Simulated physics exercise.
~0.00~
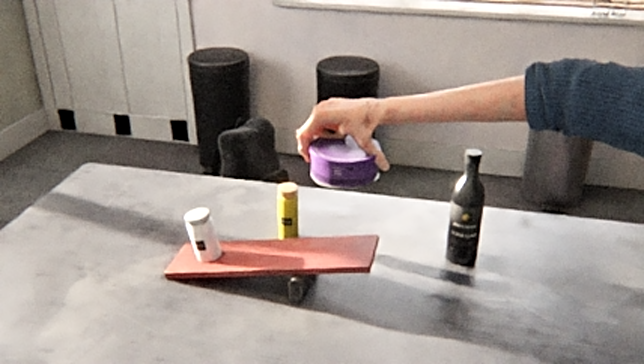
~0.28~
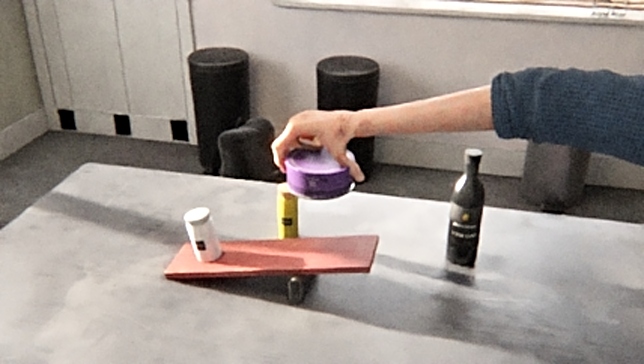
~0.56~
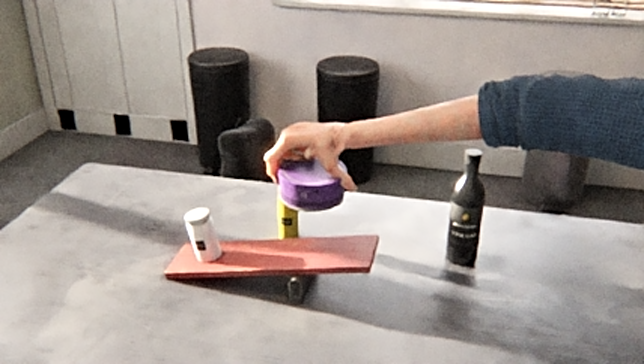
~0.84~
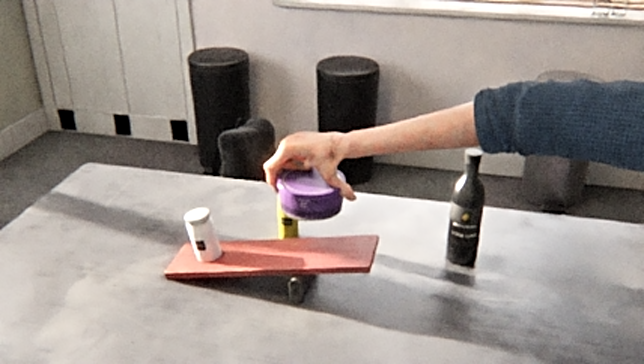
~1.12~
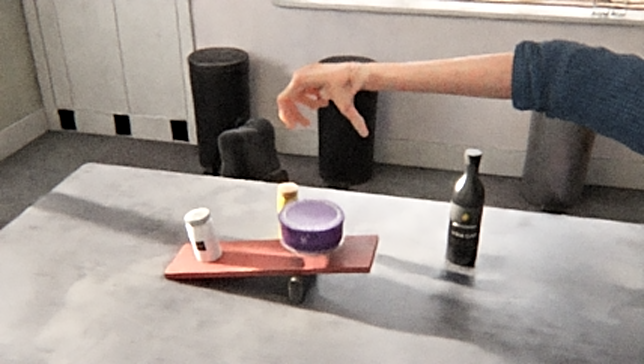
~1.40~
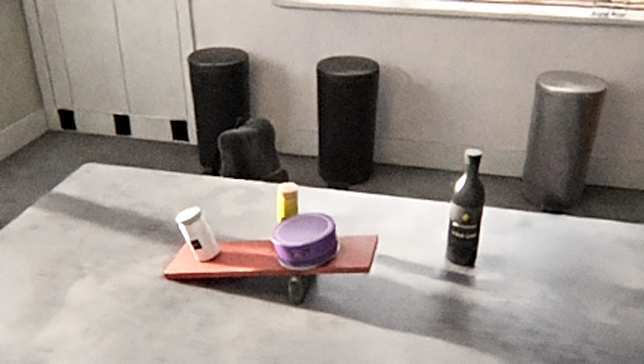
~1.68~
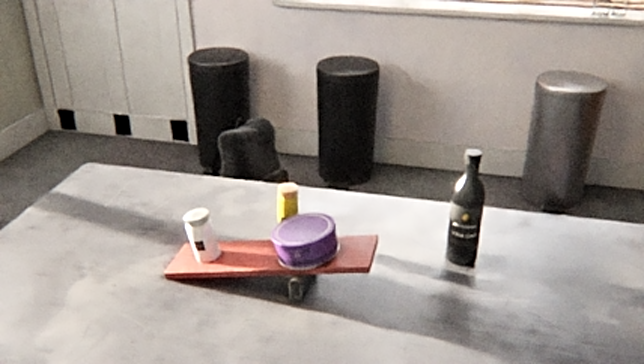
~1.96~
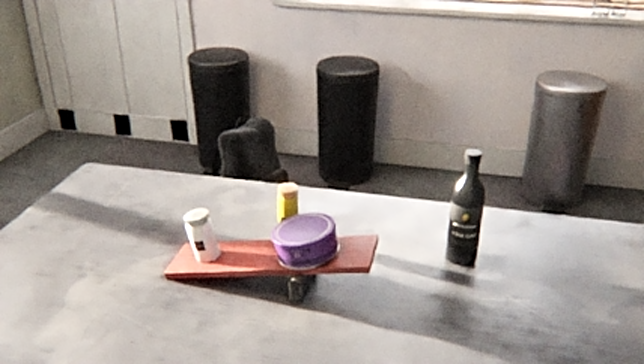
At first, a red plank balanced on a small block slopes down to the left on a grey table, with a white shaker on its low end, a yellow shaker behind it and a black bottle standing to the right. A hand holding a purple tub moves left until the tub is above the plank, then lowers it a little. The fingers let go, and the tub drops onto the plank right of the white shaker. As the hand withdraws, the tub settles slightly lower, while the white shaker tips briefly and rights itself. Finally, the plank still leans left, with both resting on it.
